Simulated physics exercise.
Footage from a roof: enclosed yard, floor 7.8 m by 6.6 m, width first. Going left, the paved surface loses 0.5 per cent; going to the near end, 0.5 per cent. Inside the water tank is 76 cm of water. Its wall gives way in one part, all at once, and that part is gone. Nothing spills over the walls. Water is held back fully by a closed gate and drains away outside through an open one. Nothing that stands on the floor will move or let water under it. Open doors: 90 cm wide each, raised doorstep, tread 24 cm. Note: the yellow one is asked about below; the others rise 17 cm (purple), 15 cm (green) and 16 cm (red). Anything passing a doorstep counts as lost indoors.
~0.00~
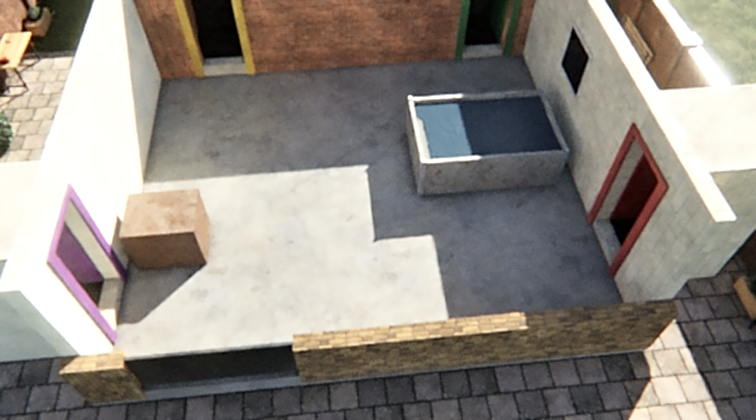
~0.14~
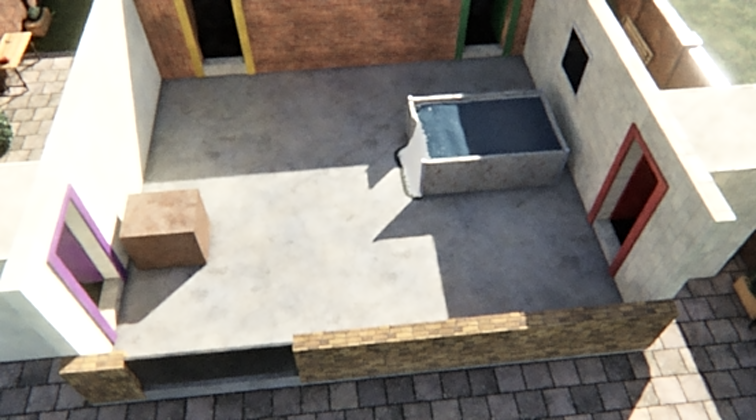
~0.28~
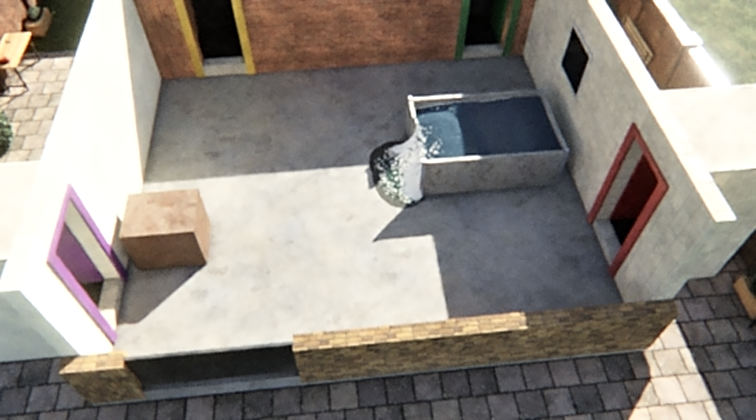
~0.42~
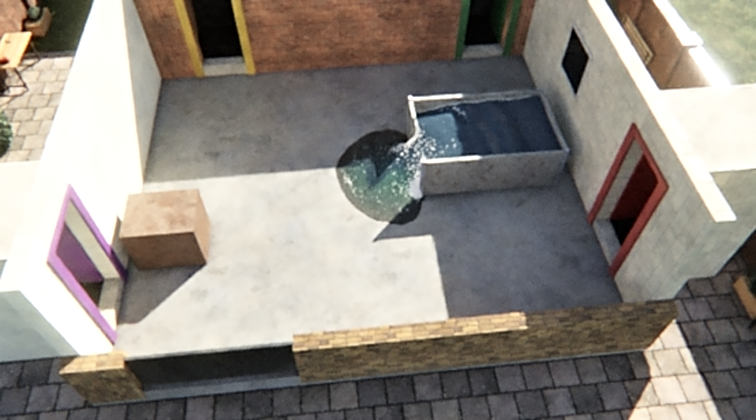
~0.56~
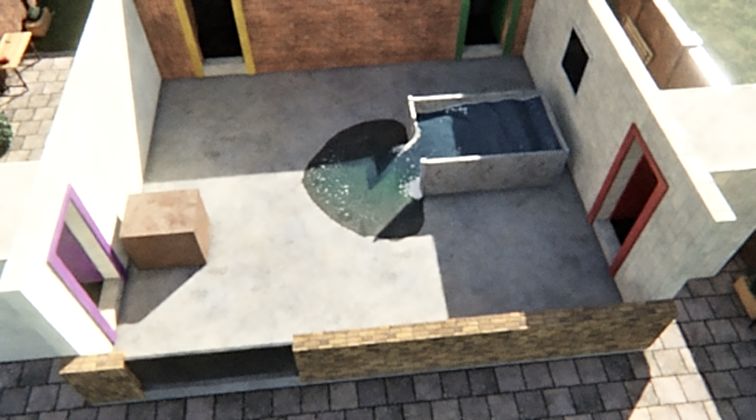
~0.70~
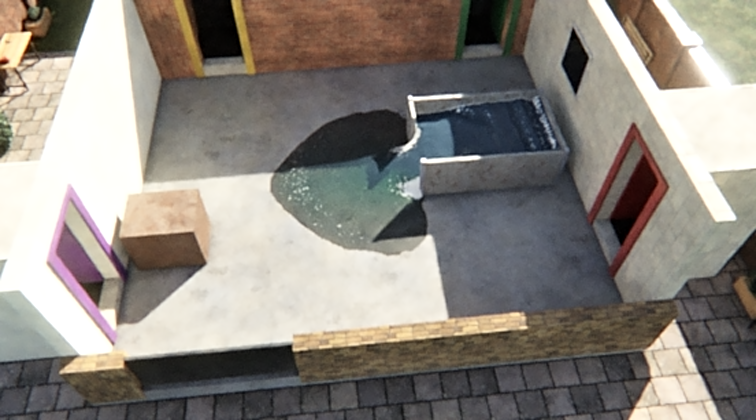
At the start, a full water tank stands whole in a walled yard with open doors. Then its left wall gives way, and water pours through the gap onto the dry floor, spreading leftward in a widening rounded pool while the surface inside the tank ripples and drops slightly.
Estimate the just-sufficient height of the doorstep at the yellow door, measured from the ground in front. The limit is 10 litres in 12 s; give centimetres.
I would say 10.5 cm.
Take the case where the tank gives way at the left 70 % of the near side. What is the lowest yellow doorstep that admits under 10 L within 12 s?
Near 6.0 cm.
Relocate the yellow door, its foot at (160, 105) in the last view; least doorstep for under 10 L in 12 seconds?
You'd want it roughly 15 cm high.
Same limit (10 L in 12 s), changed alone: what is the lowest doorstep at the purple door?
For the purple door, about 19 cm.
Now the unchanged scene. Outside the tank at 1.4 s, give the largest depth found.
I'd estimate roughly 40 cm.
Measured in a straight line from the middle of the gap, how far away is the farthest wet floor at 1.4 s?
Roughly 5.0 metres.
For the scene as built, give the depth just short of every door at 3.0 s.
Lab note, depth in cm: Purple 11; green 0; yellow 9; red 0.
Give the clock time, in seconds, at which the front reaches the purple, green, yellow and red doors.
The purple door gets it at 2.2 s, the green door at 8.0 s, the yellow door at 2.4 s and the red door at 9.0 s.
After 1.4 s water covers 35 % of the floor, deepest (40 cm) near (413, 180); it has not reached the yellow door.
After 3.0 s water covers 55 % of the floor, deepest (37 cm) near (162, 82); 9 cm at the yellow door, 0 litres in over its 26 cm doorstep.
After 12.0 s water covers 100 % of the floor, deepest (11 cm) near (556, 140); 6 cm at the yellow door, 0 litres in over its 26 cm doorstep.
At the yellow door as built, the water arrived by 2.4 s and peaked near 15 cm at 4.0 s.
With a doorstep of 9 cm, 19 litres would have come in within the 12 s; with 12 cm, 5 litres. So under 10 litres takes about 10.5 cm.
